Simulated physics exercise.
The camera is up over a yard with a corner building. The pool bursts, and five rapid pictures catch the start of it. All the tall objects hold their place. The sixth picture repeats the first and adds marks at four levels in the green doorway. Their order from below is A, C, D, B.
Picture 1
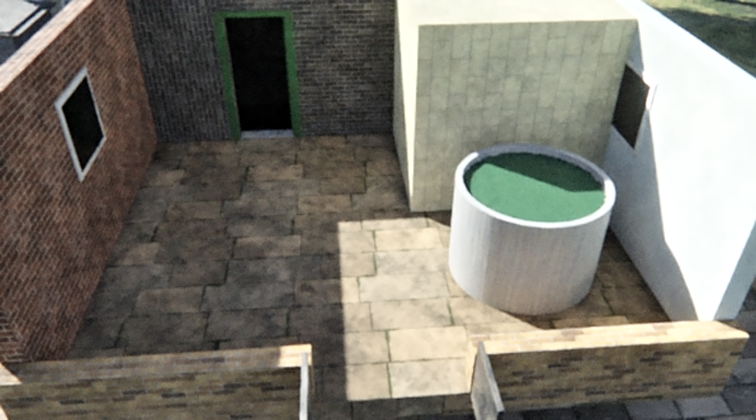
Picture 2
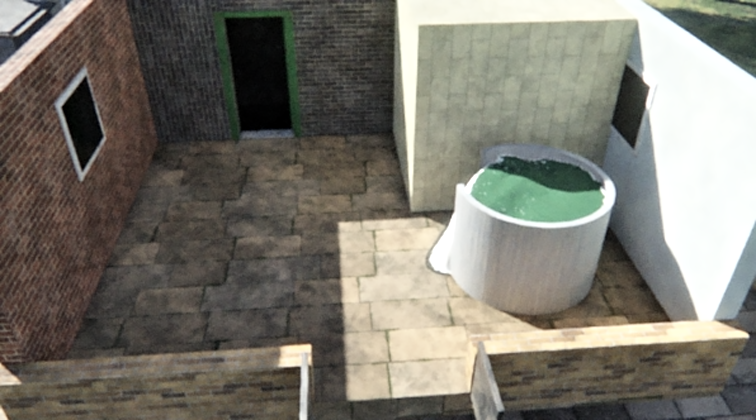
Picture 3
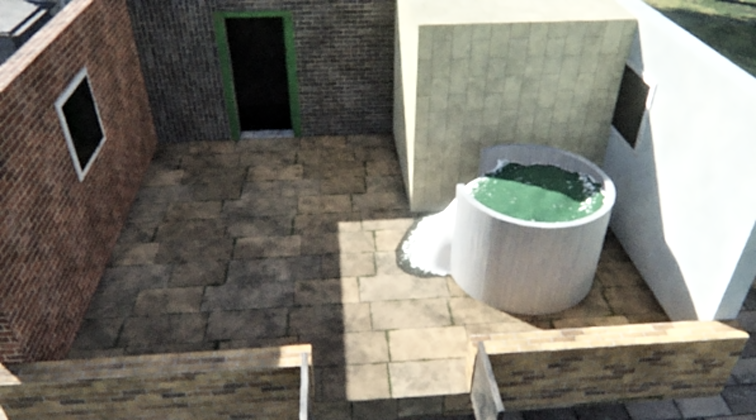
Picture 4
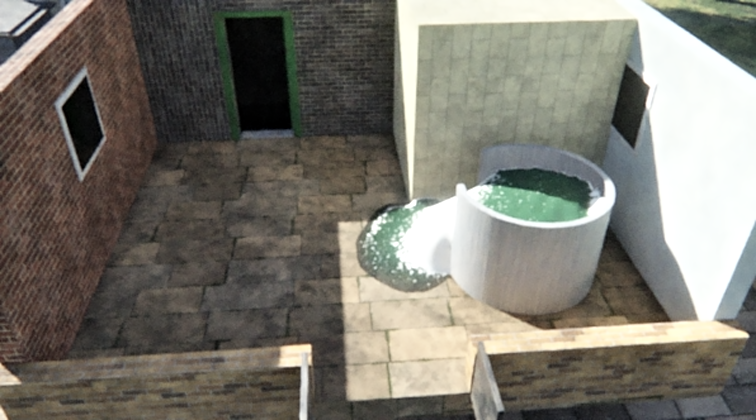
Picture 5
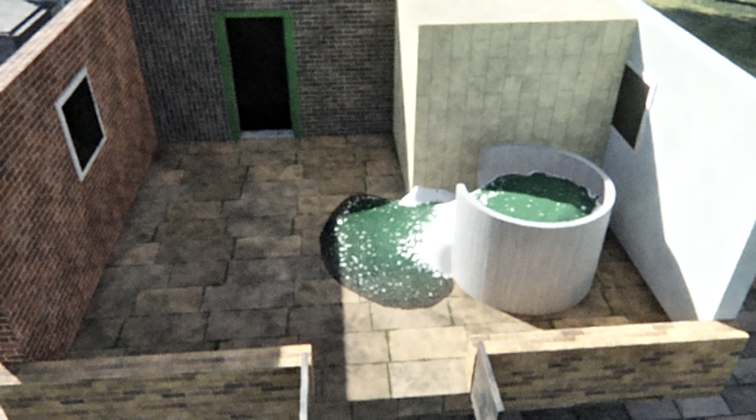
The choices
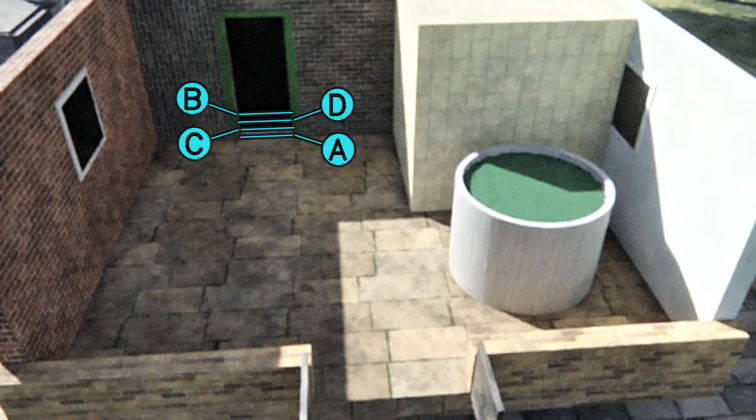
The clip shows a paved yard with brick walls, a green-framed doorway and a round white pool of green water. Water pours out of the pool's left side and spreads leftward across the paving in a widening, foamy green patch.
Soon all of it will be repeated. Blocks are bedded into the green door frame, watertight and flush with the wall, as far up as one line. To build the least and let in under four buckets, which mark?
Height C just does it.
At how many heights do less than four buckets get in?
Three of the four.
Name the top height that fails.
The answer is A.
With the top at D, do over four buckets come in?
No, that is safe.
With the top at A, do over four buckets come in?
Yes, it does.
On the marked copy, A at (267, 136); B at (264, 113); C at (266, 128); D at (265, 121); from the bottom up A, C, D, B.
Choosing A, about 14 bucketfuls get in.
Choosing B, nothing gets over.
Choosing C, a splash gets over, under a bucket.
Choosing D, nothing gets over.
